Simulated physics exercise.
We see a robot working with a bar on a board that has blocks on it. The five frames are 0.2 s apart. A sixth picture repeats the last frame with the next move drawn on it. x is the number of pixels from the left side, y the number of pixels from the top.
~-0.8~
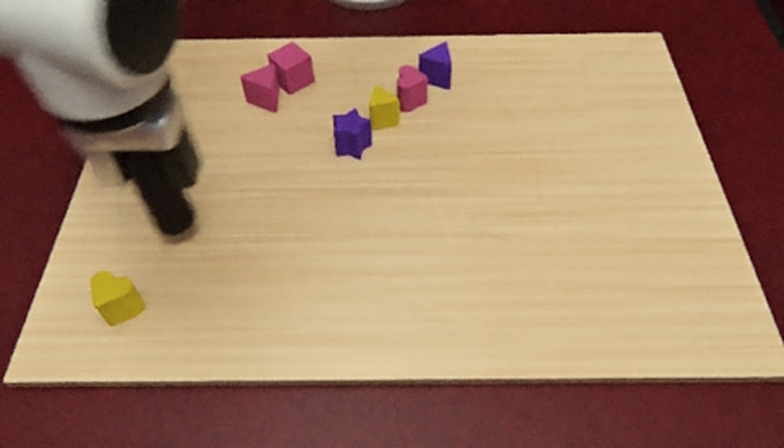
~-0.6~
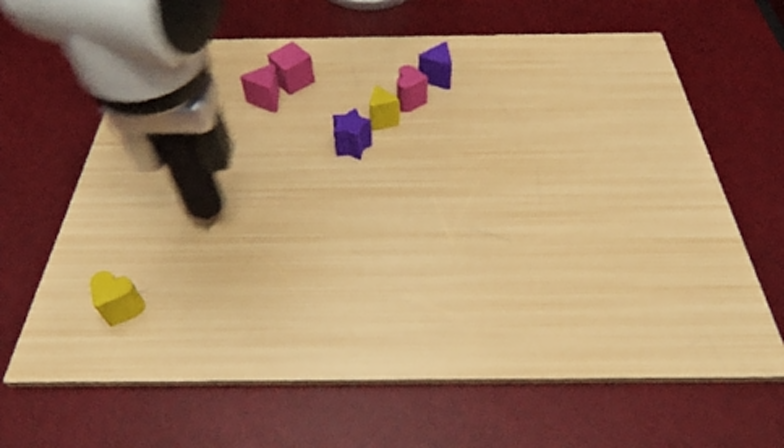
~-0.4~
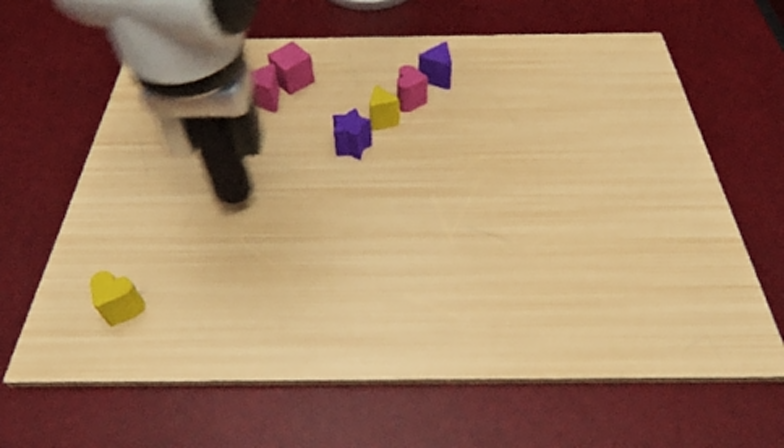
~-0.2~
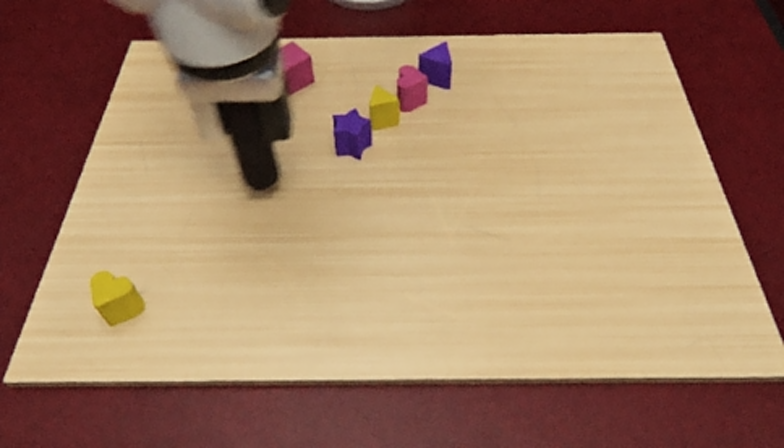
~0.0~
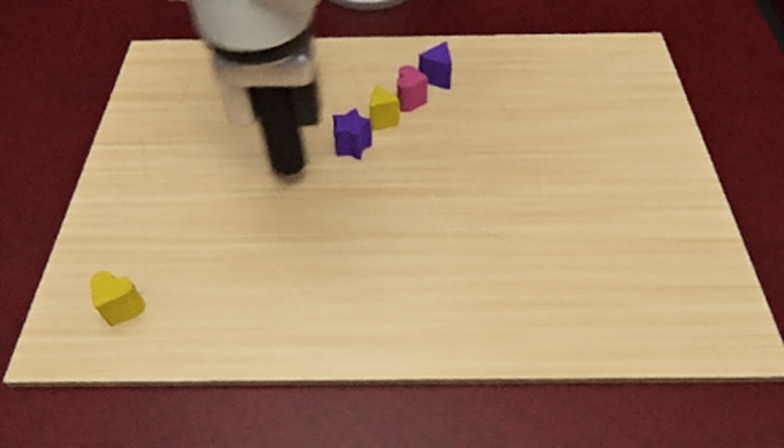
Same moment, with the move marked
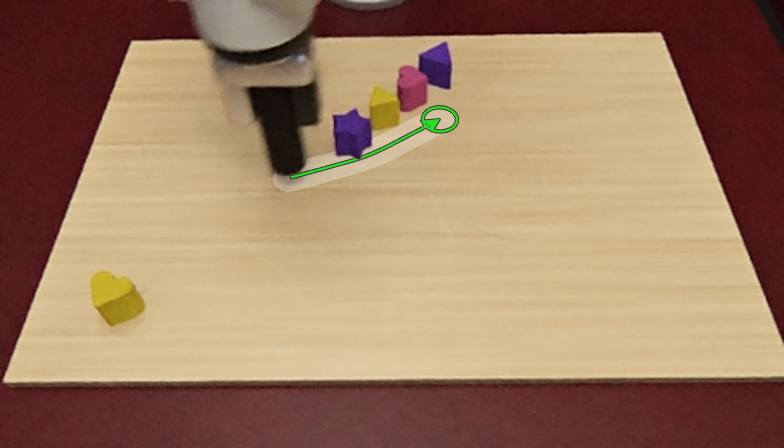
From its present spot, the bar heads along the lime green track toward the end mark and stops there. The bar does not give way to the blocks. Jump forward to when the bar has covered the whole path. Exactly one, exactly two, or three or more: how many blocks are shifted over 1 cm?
Two blocks move more than 1 cm.
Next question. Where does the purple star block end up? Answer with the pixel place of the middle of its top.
Around (390, 93).
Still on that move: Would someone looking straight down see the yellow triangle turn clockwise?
Yes, that is what happens.
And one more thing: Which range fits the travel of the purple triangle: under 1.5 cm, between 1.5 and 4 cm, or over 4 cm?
The purple triangle ends up very close, under 1.5 cm away.
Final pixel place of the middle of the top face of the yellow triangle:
It should be at about (381, 74).
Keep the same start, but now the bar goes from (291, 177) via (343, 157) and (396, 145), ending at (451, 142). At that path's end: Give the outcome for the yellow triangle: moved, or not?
That block slides.
Path on the board, from (291, 177) over (372, 154) to (440, 119).
What follows on the original path. One third of the way, bar (345, 147); purple star block (365, 113), turned 20° anticlockwise.
Two thirds of the way, bar (396, 126); purple star block (384, 96), turned 105° anticlockwise; yellow triangle (384, 77), turned 40° clockwise.
At the end, bar (441, 104); purple star block (390, 93), turned 135° anticlockwise; yellow triangle (381, 74), turned 25° clockwise; pink heart block (412, 73), turned 15° clockwise; purple triangle in place.
